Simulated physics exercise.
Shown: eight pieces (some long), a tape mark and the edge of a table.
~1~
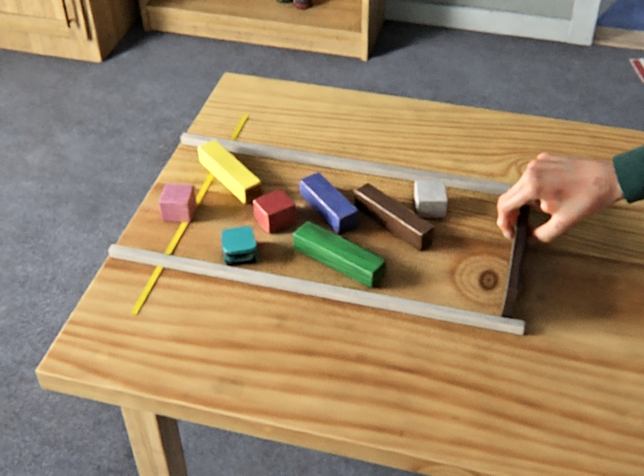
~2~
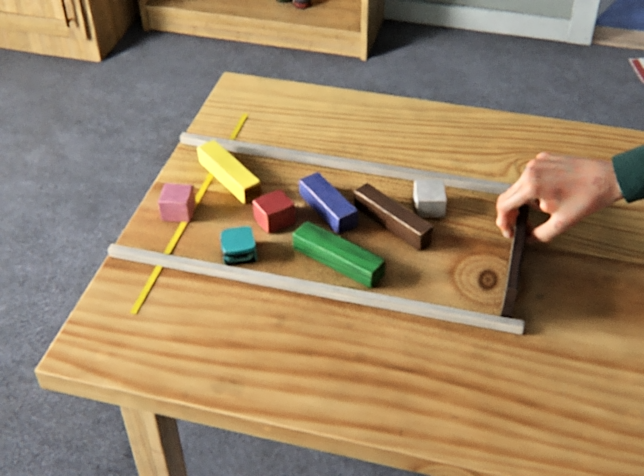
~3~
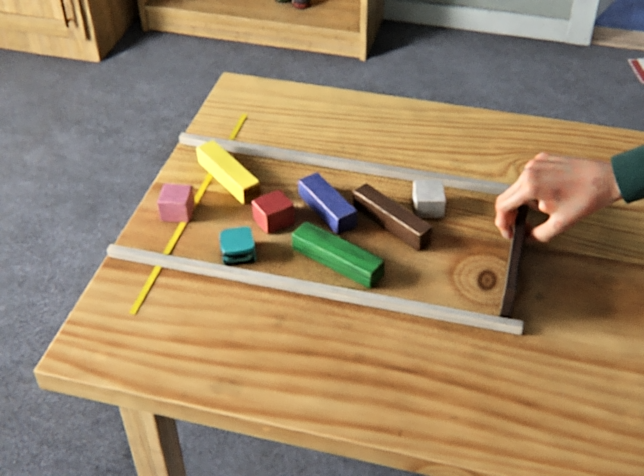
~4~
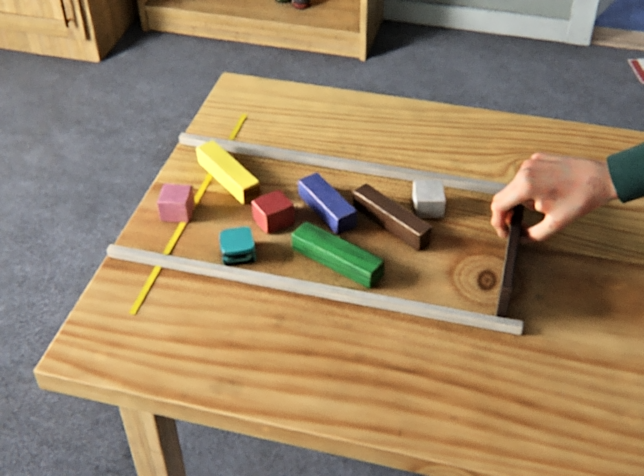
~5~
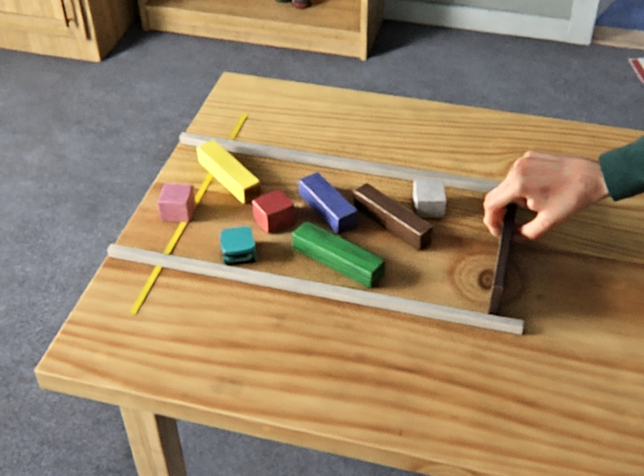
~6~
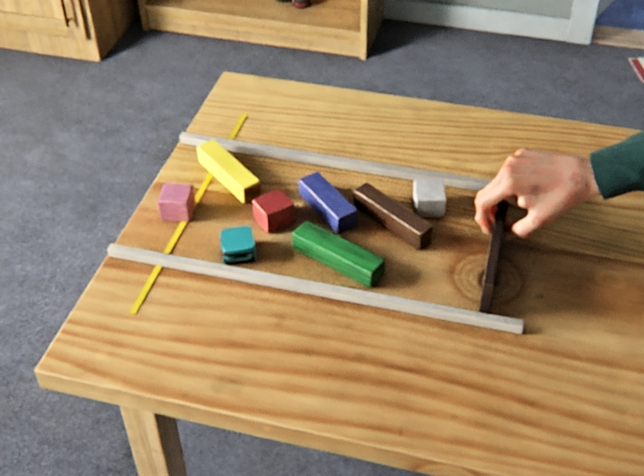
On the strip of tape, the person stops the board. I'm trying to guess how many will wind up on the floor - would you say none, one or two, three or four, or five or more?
Three, or four.
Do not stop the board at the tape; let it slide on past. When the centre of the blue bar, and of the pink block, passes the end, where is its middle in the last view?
The blue bar gives roughly (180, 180), the pink block roughly (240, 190).
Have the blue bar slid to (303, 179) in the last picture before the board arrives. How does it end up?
Lab note: It goes off the edge.
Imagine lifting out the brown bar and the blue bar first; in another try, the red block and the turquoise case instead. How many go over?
The count is 1 in one try and 2 in the other, in that order.
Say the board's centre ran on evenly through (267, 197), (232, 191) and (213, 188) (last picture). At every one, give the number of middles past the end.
Counts: 0, 1, 2.
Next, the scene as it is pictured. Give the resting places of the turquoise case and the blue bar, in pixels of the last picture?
First object about (115, 234); second object about (163, 188).
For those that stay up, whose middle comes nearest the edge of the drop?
Closest at the end: The turquoise case.
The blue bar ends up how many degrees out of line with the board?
Around 35 degrees.
Soon after, none off yet; pink block at rest near (177, 203); yellow stick at rest near (229, 171); turquoise case at rest near (238, 246).
Then, none off yet; pink block at rest near (175, 202); yellow stick moved a little near (203, 165); turquoise case moved about its own width near (195, 246).
At rest, the number that fall off is three or four; fallen, red block, yellow stick and pink block.
